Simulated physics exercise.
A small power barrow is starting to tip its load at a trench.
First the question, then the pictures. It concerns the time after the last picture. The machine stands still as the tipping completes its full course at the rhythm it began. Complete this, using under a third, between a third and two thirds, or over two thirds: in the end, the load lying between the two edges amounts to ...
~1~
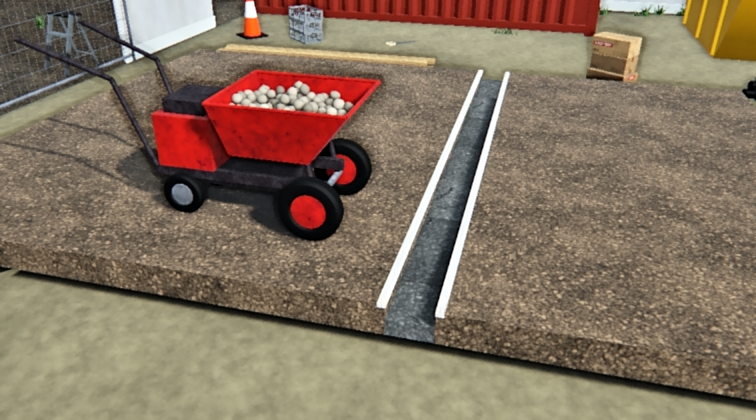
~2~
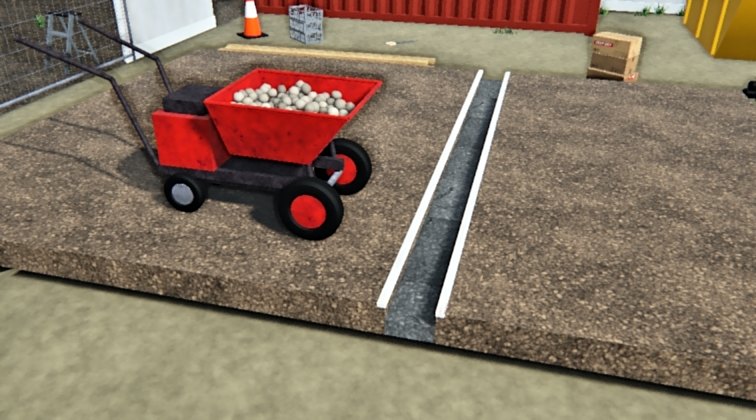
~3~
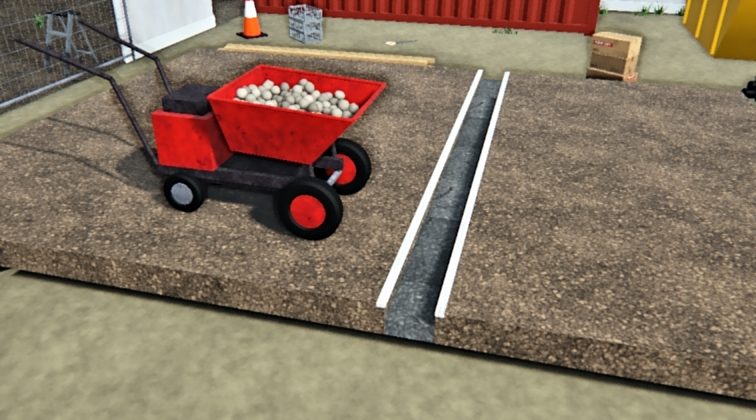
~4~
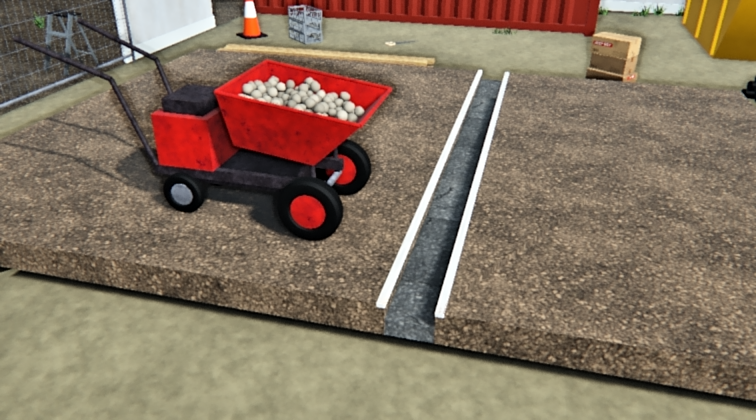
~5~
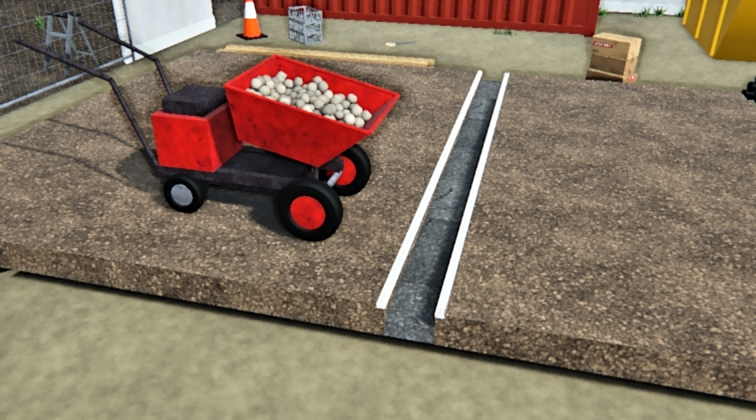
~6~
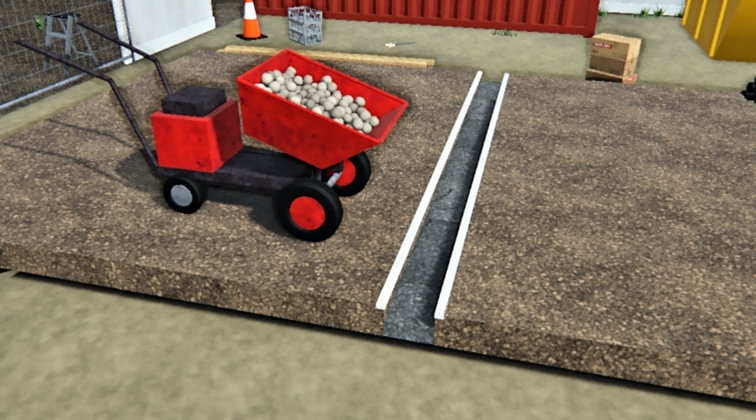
The load between the two edges amounts to between a third and two thirds of it.
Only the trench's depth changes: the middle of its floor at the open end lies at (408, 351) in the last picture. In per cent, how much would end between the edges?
Around 70 percent.
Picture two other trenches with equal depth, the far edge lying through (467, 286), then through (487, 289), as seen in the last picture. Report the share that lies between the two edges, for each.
The first try gives 80 percent, then the second gives 90 percent.
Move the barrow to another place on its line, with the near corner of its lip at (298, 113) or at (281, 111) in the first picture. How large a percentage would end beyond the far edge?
0 % and 0 %.
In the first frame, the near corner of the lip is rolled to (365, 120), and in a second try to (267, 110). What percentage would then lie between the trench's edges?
About 30 per cent, then about 40 per cent.
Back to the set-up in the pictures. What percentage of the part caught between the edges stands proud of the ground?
Roughly 40 %.
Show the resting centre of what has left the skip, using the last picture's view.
Near (454, 229).
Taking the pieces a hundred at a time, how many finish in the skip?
Roughly 5 per cent.
Just after the last frame, skip tipped steeply; every one in the skip.
A moment on, skip tipped steeply; the larger part in the skip; about a tenth in or heaped over the trench; just a few beyond it; just a few falling.
Further on, skip tipped right over; roughly a quarter in the skip; roughly half in or heaped over the trench; roughly a third beyond it.
When it is over, skip tipped right over; just a few in the skip; roughly half in or heaped over the trench; roughly a third beyond it.
